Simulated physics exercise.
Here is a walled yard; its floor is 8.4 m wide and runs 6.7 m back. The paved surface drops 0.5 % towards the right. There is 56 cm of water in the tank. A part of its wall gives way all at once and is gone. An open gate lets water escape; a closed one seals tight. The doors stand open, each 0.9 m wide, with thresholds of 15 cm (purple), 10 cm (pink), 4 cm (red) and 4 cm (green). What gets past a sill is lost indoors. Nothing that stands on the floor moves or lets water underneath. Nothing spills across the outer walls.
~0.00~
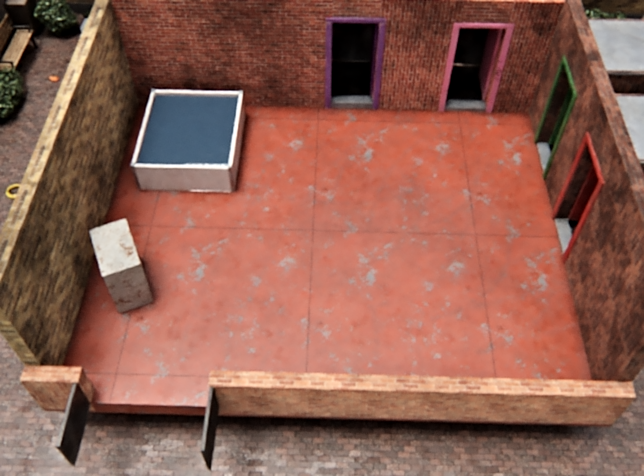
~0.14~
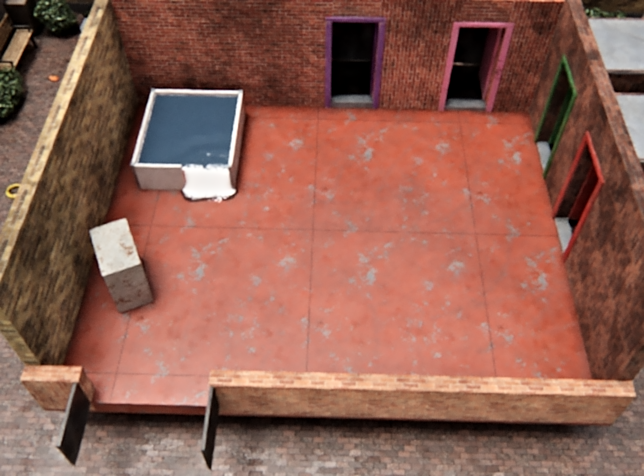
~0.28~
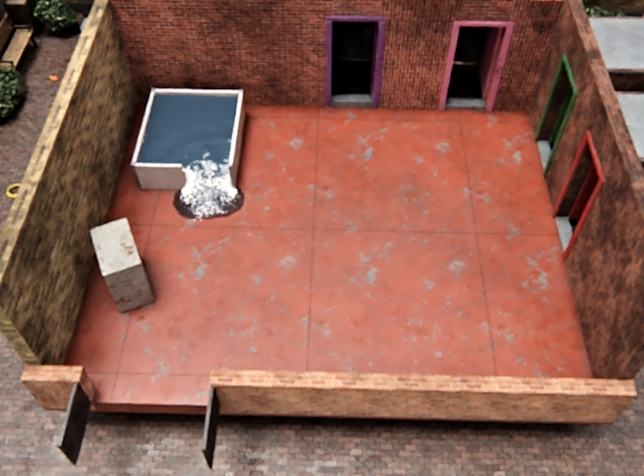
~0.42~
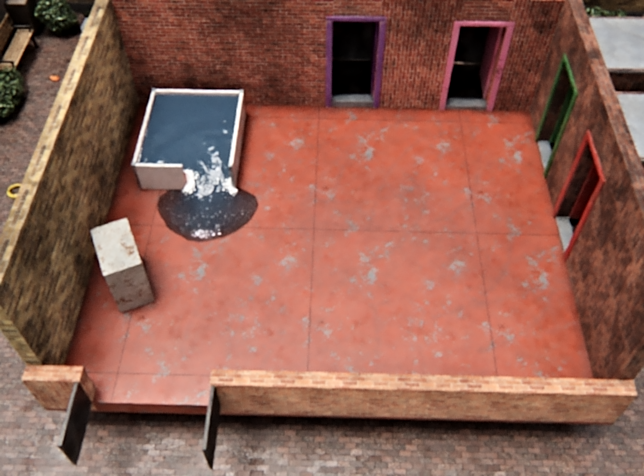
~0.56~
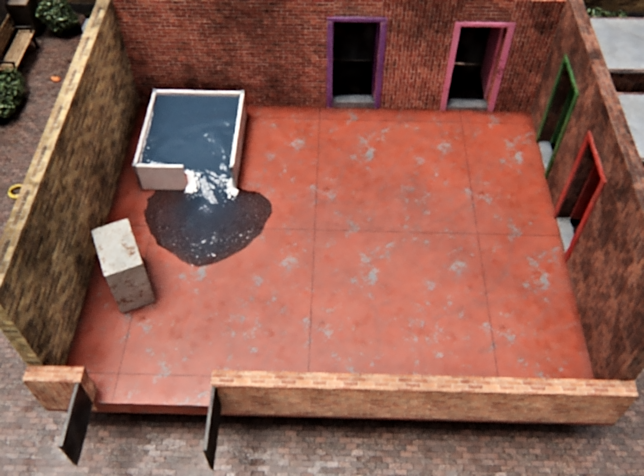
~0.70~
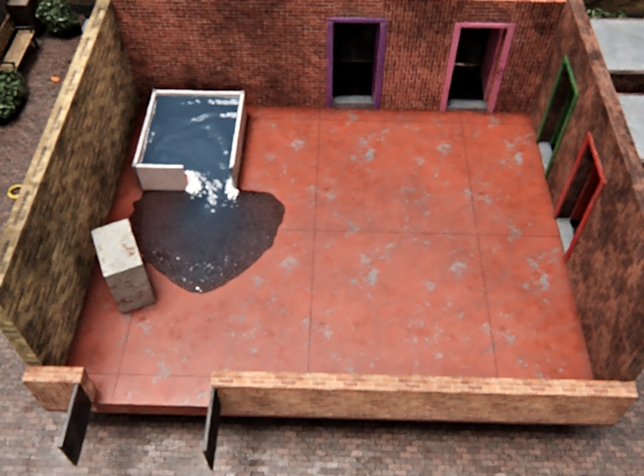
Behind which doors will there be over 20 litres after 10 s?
Within that time: At the purple door it does not reach the limit; at the pink door it does not reach the limit; at the red door it stays under the limit; at the green door it stays under the limit.
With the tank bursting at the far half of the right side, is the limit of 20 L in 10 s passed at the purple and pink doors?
Then: Purple below, pink not over.
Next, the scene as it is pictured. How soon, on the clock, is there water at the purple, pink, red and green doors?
Purple not in the 10 s, pink not in the 10 s, red 6.0 s, green 8.0 s.
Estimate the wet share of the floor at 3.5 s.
About 40 per cent.
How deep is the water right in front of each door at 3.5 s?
Depths in cm: Purple 0, pink 0, red 0, green 0.
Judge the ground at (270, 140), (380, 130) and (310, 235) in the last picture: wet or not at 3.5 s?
In turn: Not reached, not reached, wet.
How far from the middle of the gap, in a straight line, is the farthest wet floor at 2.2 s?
About 4.8 m.
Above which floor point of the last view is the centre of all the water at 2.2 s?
Near (204, 196).
After 1.4 s water covers 20 % of the floor and is deepest (27 cm) near (217, 199); purple door not reached, pink door not reached, red door not reached, green door not reached.
After 2.2 s water covers 30 % of the floor and is deepest (22 cm) near (217, 199); purple door not reached, pink door not reached, red door not reached, green door not reached.
After 3.5 s water covers 40 % of the floor and is deepest (18 cm) near (232, 392); purple door not reached, pink door not reached, red door not reached, green door not reached.
After 6.0 s water covers 50 % of the floor and is deepest (12 cm) near (581, 402); purple door not reached, pink door not reached, red door not reached, green door not reached.
After 10.0 s water covers 65 % of the floor and is deepest (8 cm) near (593, 402); purple door not reached, pink door not reached, red door 5 cm at the sill, 1 L in, green door 3 cm at the sill, 0 L in.
